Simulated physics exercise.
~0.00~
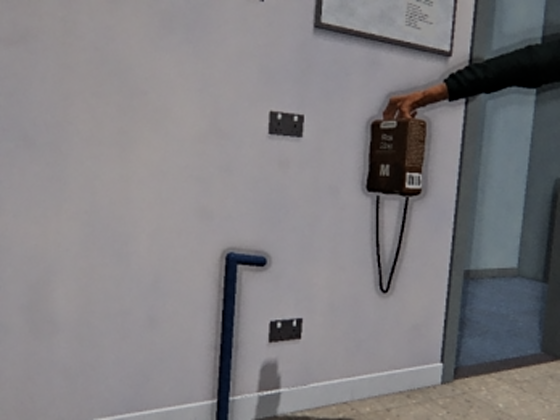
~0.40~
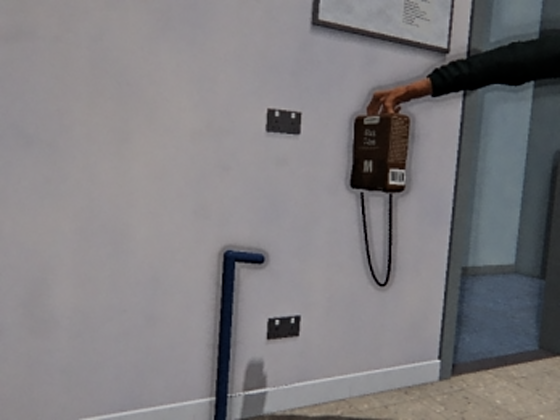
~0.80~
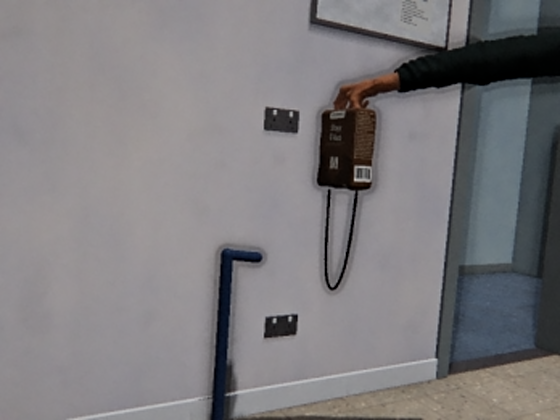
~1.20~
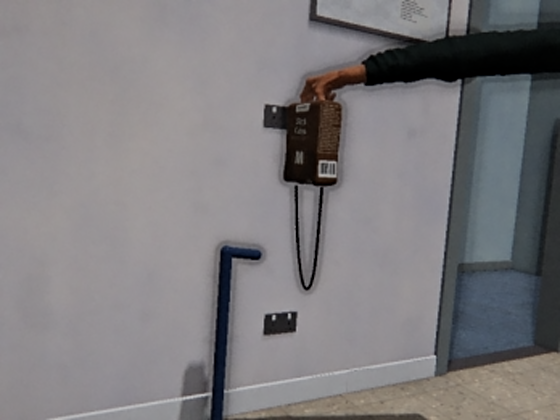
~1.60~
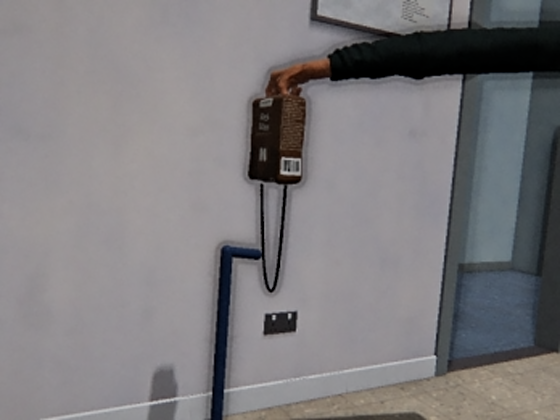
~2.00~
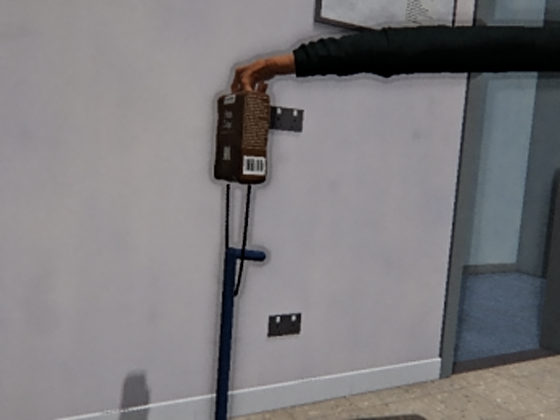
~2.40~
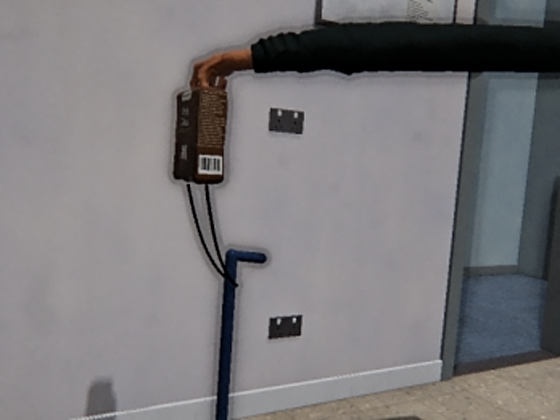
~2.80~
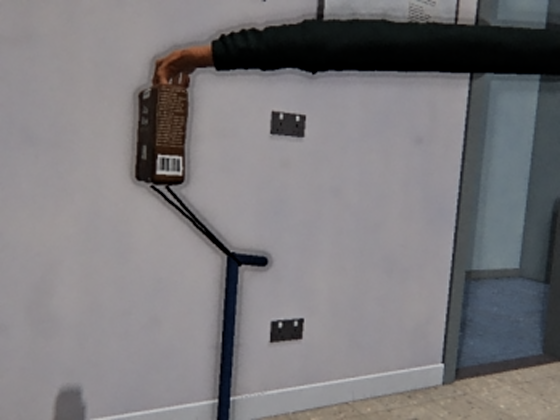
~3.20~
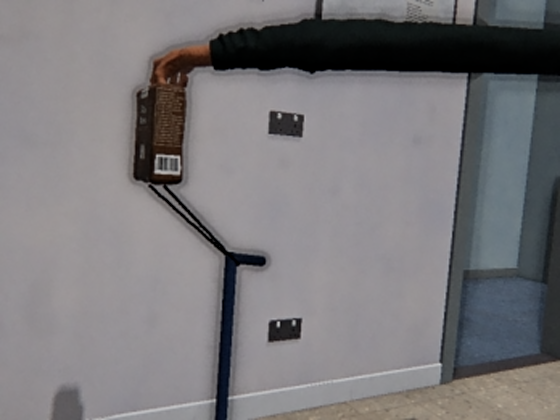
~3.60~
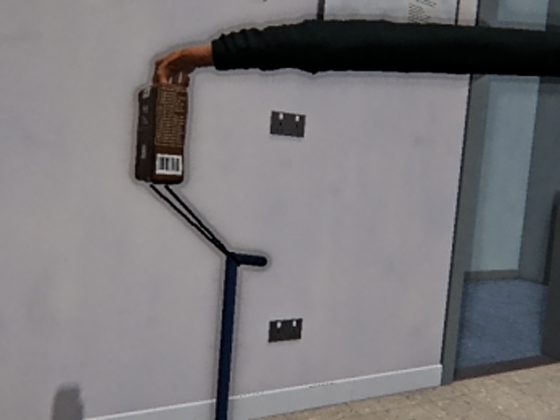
A brown bag with a dangling loop was carried left along a pale wall by a hand in a dark sleeve, until its loop snagged on a short blue post's bar and pulled tight, leaving the bag held still just past it.
